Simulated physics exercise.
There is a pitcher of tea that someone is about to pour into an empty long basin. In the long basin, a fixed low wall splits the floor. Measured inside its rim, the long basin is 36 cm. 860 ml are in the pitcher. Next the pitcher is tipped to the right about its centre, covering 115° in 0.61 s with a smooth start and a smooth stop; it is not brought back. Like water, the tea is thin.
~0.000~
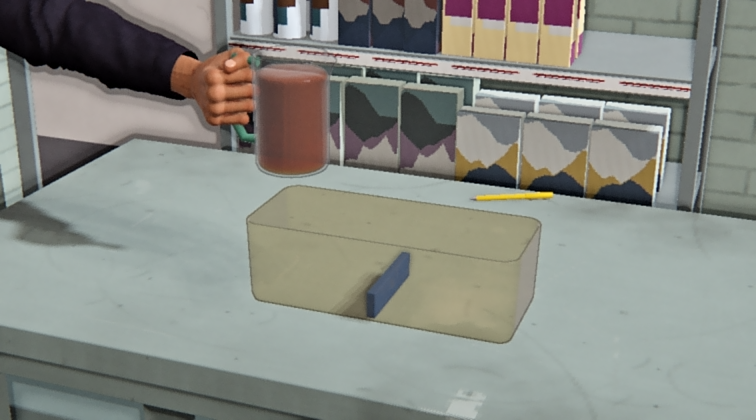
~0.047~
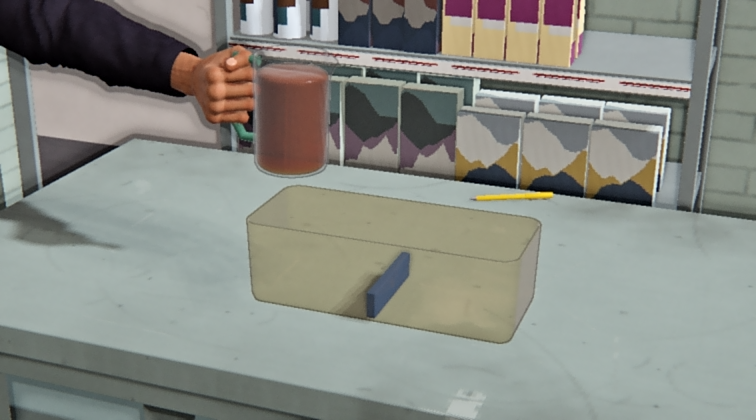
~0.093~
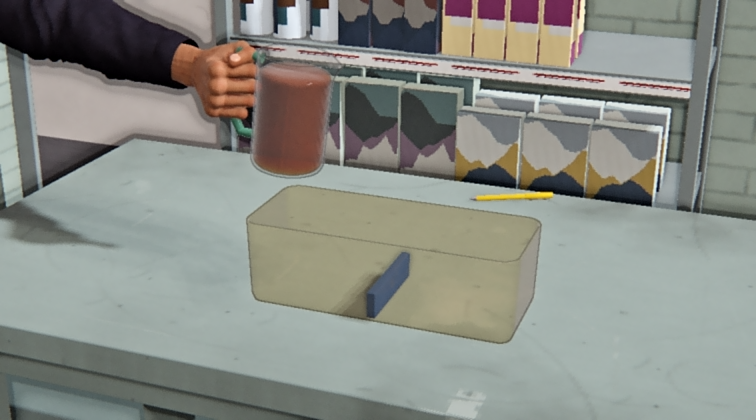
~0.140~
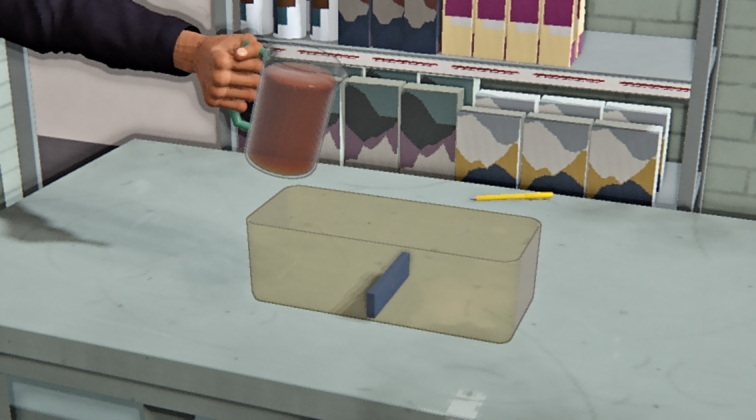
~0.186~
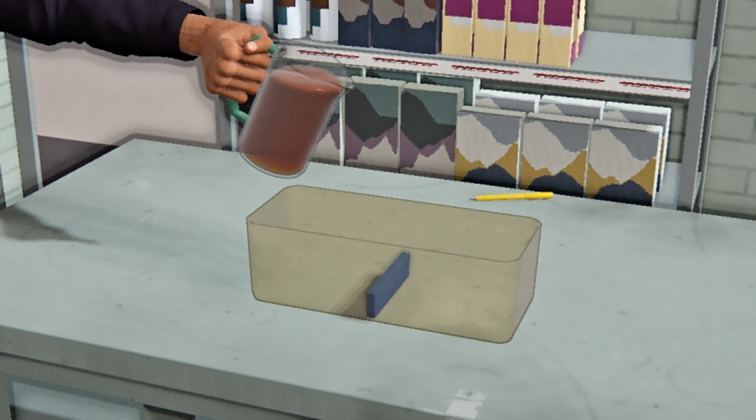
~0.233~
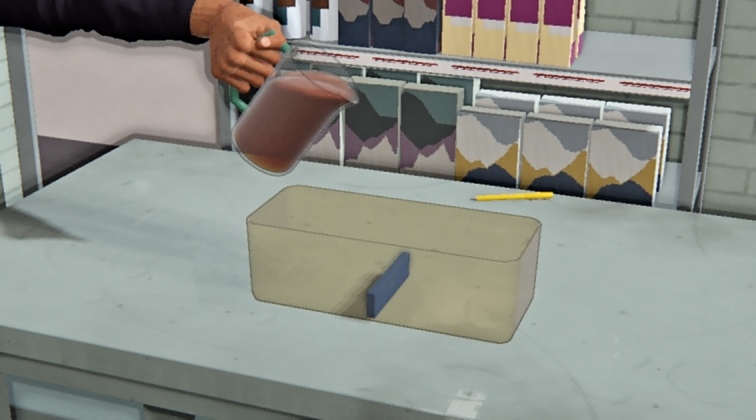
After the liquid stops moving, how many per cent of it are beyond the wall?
About 54 per cent.
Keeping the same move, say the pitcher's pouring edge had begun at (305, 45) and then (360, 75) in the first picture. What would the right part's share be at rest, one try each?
Try 1: Approx. 15 %; try 2: Approx. 90 %.
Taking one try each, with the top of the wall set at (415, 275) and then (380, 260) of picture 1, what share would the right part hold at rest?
Respectively close to 10 and 65 %.
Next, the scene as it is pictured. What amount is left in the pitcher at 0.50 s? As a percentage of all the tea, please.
About 62 percent.
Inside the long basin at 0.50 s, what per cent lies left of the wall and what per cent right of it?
Left: Around 1. Right: Around 16.
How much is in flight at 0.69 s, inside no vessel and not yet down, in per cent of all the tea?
Near 16 per cent, I'd say.
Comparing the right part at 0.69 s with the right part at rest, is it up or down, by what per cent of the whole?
The amount climbs by around 16.
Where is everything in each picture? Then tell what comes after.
The first picture shows tilt 0°; pouring edge (336, 60); surface from (260, 67) to (328, 75); the long basin's rim runs from (267, 203) to (531, 242); the wall's top is at (389, 273).
The second picture shows tilt 2°; pouring edge (337, 62); surface from (261, 67) to (329, 76).
The third picture shows tilt 7°; pouring edge (342, 67); surface from (264, 65) to (331, 78).
The fourth picture shows tilt 14°; pouring edge (348, 75); surface from (267, 72) to (336, 81).
The fifth picture shows tilt 25°; pouring edge (354, 87); surface from (262, 95) to (345, 86).
The sixth picture shows tilt 37°; pouring edge (359, 102); surface from (255, 99) to (355, 92).
Then, 0.50 s in, the tilt is 105° and 62 per cent is still to pour, 1 is left of the wall and 15 right of it.
Then, 0.69 s in, the tilt is 115° and 16 per cent is still to pour, 31 is left of the wall and 38 right of it.
Then, 0.89 s in, the tilt is 115° and 1 per cent is still to pour, 40 is left of the wall and 55 right of it.
Then, 1.11 s in, the tilt is 115° and 0 per cent is still to pour, 43 is left of the wall and 55 right of it.
Finally, 45 per cent lies left of the wall, 54 right of it and 2 outside.
